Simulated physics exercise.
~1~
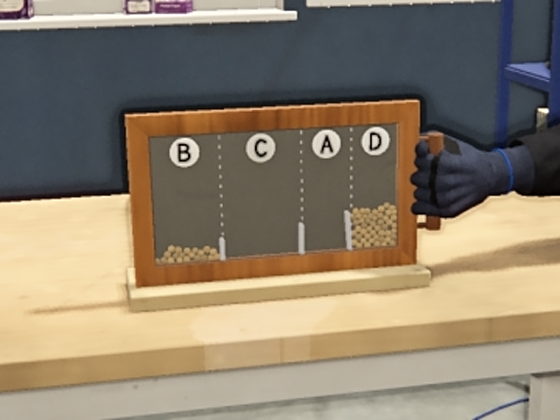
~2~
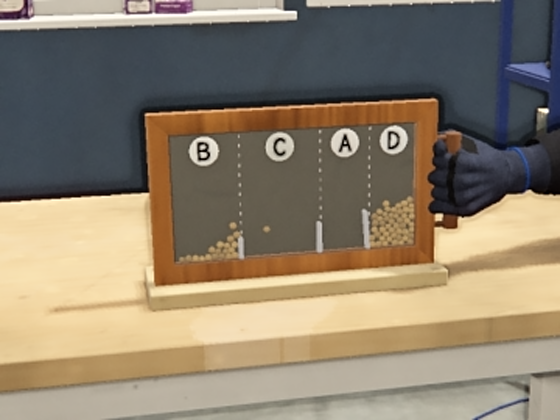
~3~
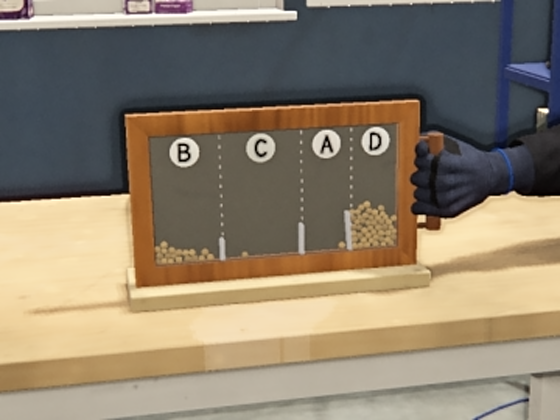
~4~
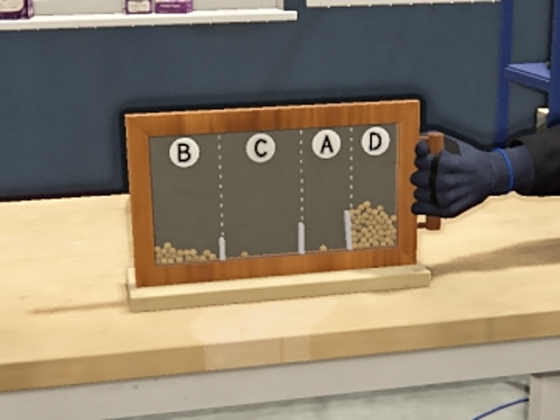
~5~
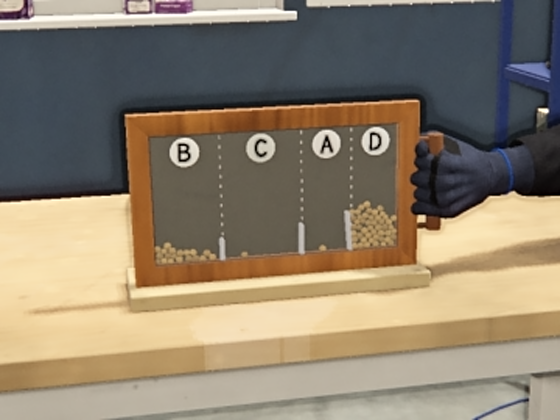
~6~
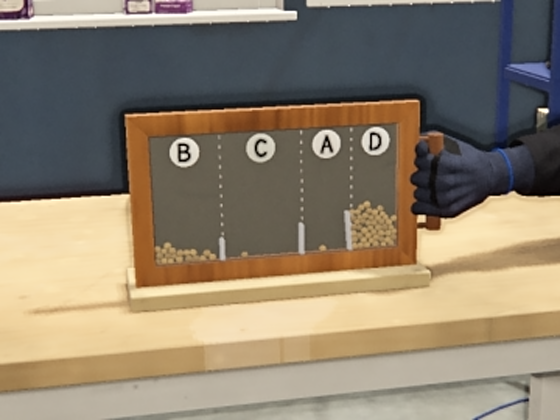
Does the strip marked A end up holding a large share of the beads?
No, strip A ends up almost empty, with hardly a bead on its floor. Most of the beads rest under D, with a smaller heap under B.
